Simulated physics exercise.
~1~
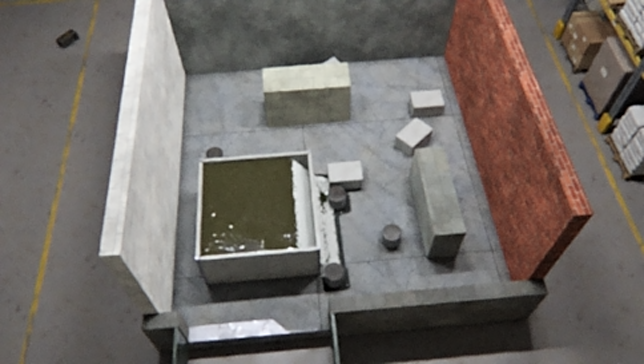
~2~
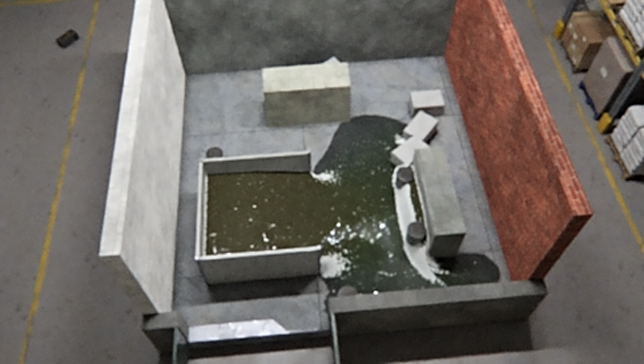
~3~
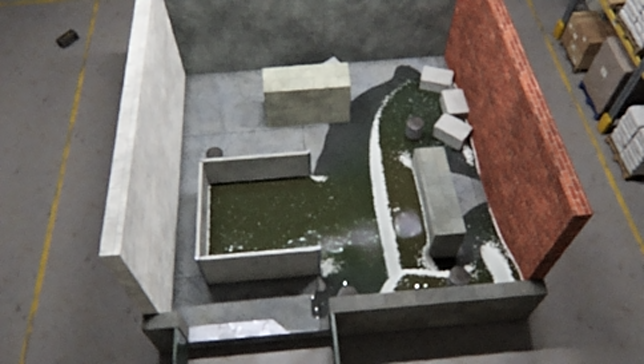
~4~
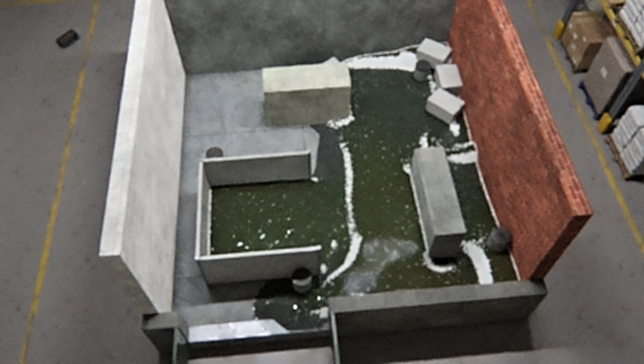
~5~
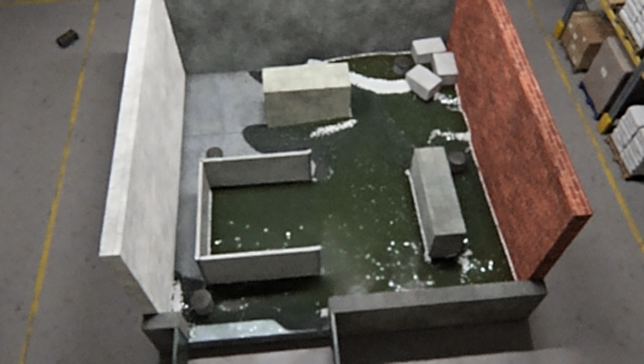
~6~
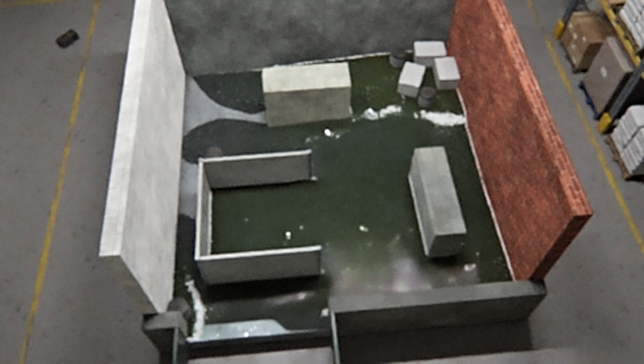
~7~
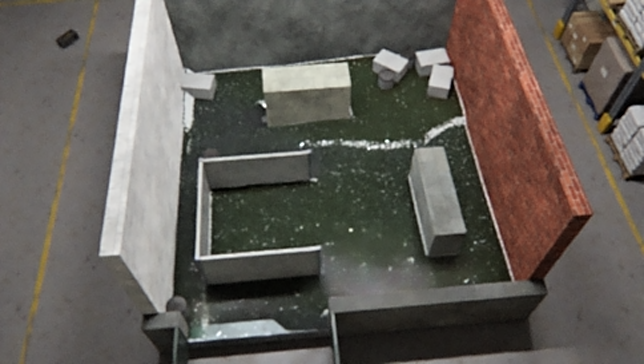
A walled enclosure stands on a warehouse floor, seen from high above, with a pale wall on the left, red brick on the right and a tank of murky green water left of centre. Pale crates and dark pails sit among larger, fixed grey blocks. The tank's right side gives way, and foaming water surges rightward, sweeping crates and pails along. The flood spreads toward the back and front, pushing crates into the far right corner while a pail drifts left along the near side. Finally, dark water covers the floor, with crates clustered far right and another at far left.
